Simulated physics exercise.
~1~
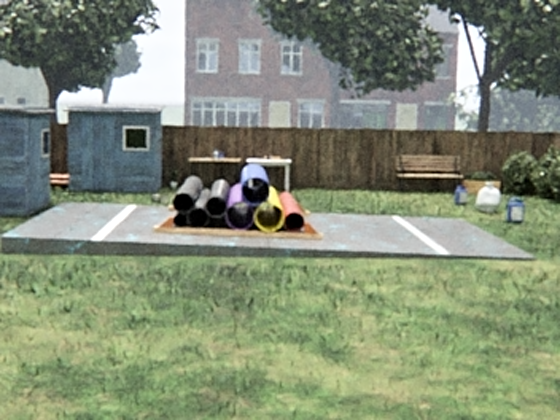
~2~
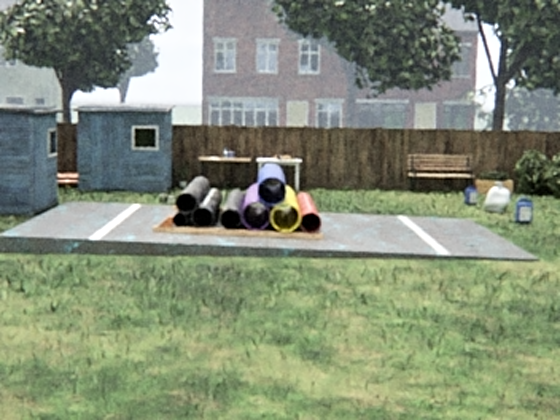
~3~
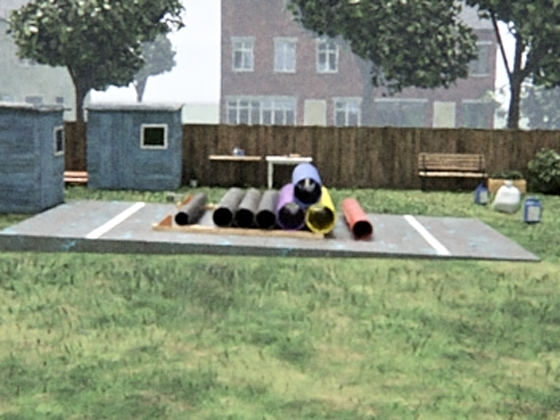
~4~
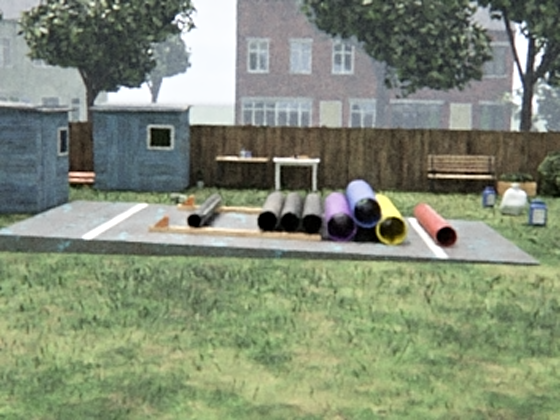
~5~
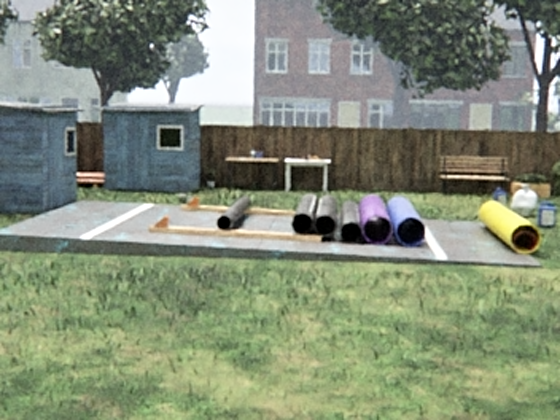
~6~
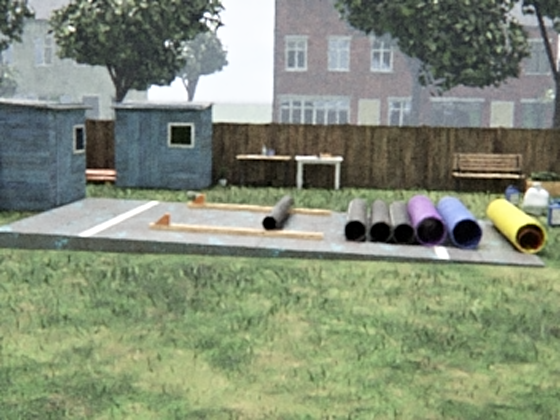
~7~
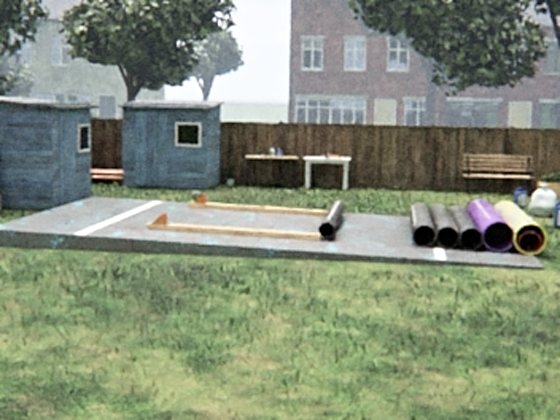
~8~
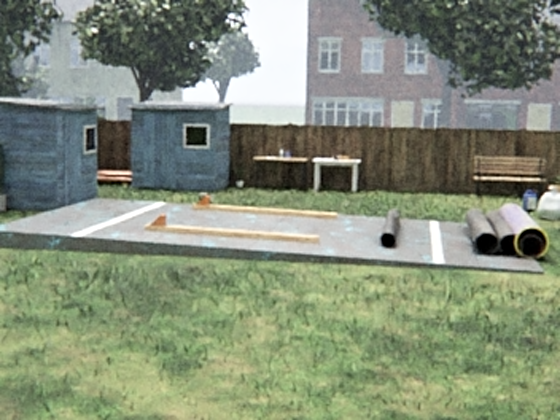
A stack of black, purple, blue, yellow and red pipes on a concrete pad collapses and rolls right, the red and yellow ones leading and the purple and blue following past the white line, until a lone black pipe trails just short of it.
